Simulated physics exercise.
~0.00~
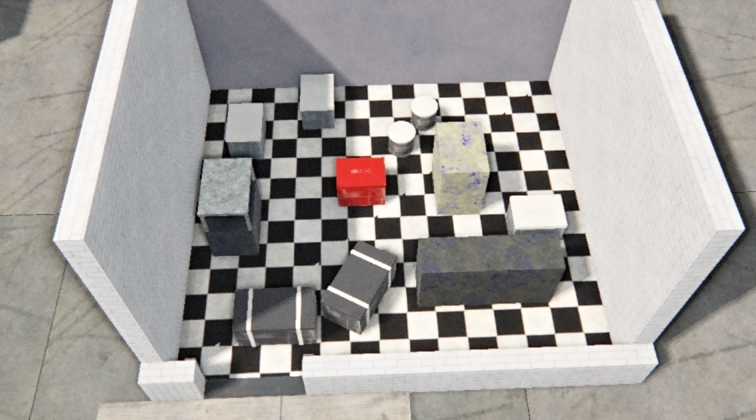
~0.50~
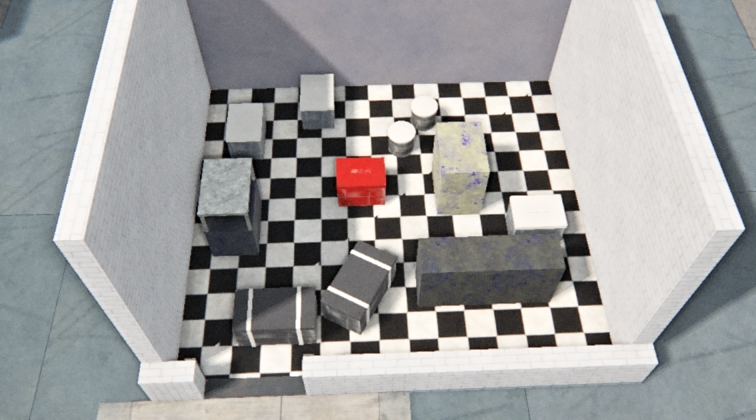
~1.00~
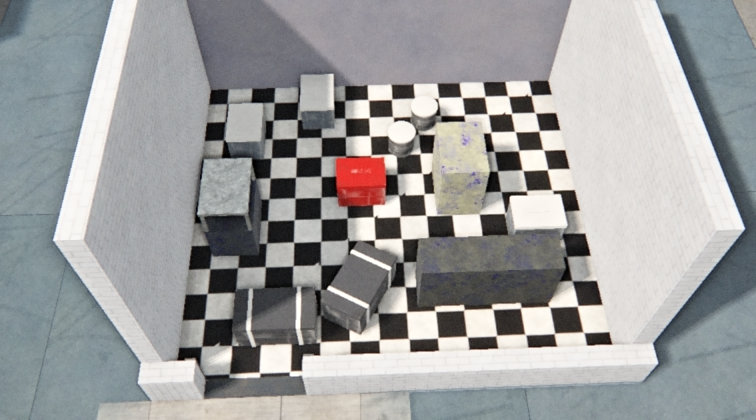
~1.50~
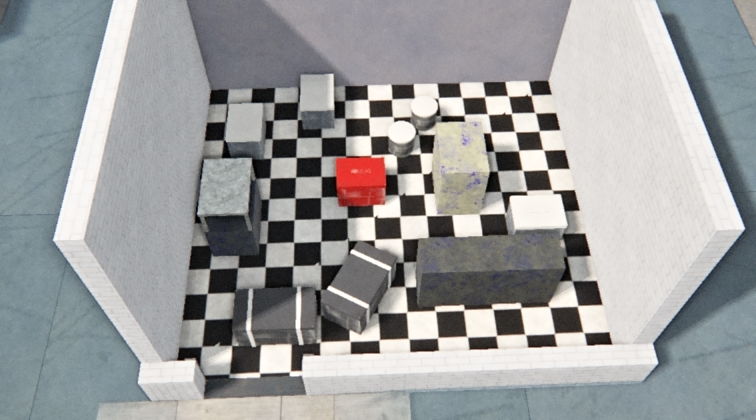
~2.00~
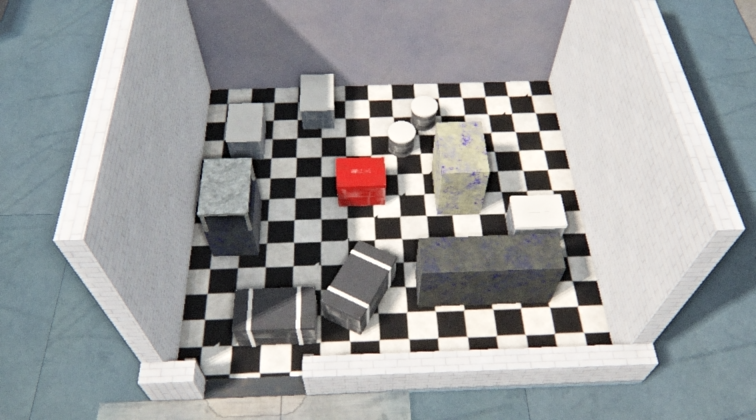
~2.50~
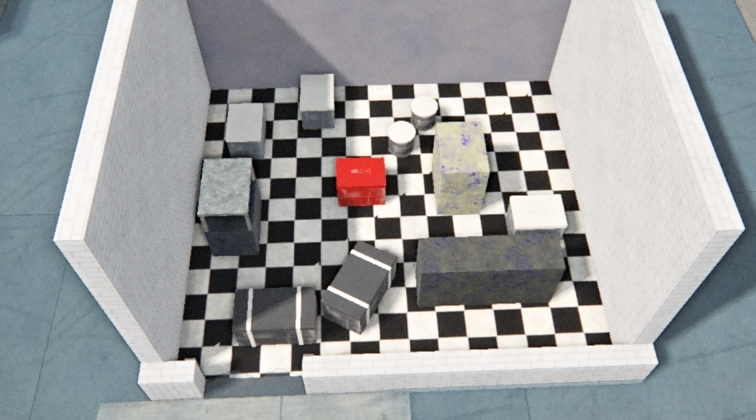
In this clip, seen from above, a red chest sits among grey blocks, two pale pails and dark trunks on the black-and-white checkered floor of a small white-walled shop, and none of the objects visibly moves.
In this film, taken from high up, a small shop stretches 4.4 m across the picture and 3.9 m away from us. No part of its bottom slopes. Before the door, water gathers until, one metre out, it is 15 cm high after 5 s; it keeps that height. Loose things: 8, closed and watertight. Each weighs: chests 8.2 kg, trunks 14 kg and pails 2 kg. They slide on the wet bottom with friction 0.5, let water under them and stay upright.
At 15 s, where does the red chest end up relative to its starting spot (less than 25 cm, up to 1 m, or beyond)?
It is pushed well off.
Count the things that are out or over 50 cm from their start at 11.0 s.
The number comes to 5.
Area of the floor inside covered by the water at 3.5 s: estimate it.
About 0.5 m2.
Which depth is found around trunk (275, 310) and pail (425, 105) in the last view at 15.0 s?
Depth approx. 7 cm / 8 cm.
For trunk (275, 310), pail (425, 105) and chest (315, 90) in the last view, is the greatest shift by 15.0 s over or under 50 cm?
The first is higher, the second higher and the third higher.
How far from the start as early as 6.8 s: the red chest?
It has shifted about 5 cm.
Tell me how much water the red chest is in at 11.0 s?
I'd say around 7 cm.
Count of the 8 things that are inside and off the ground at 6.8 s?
At that time, 0.
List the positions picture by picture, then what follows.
In the first picture, the red chest at (361, 172), on the bottom; 0.0 m2 under water; 0 of 8 have shifted.
In the second picture, the red chest at (361, 172), on the bottom; water covers 0.0 m2; 0 of 8 have shifted.
In the third picture, the red chest at (361, 172) rests on the ground; 0.0 m2 under water; 0 of 8 have shifted.
In the fourth picture, the red chest at (361, 172), on the bottom; 0.0 m2 under water; 0 of 8 have shifted.
In the fifth picture, the red chest at (361, 172) rests on the ground; water covers 0.0 m2; 0 of 8 have shifted.
In the sixth picture, the red chest at (361, 172) rests on the ground; 0.0 m2 under water; 0 of 8 have shifted.
After 3.5 s the red chest is near (361, 172), 0.0 m from its start, aground; 0 afloat.
After 6.8 s the red chest is near (363, 169), 0.0 m from its start, aground; 0 afloat.
After 11.0 s the red chest is near (438, 79), 1.7 m from its start, afloat; 6 afloat.
After 15.0 s the red chest is near (550, 204), 2.1 m from its start, afloat; 7 afloat.
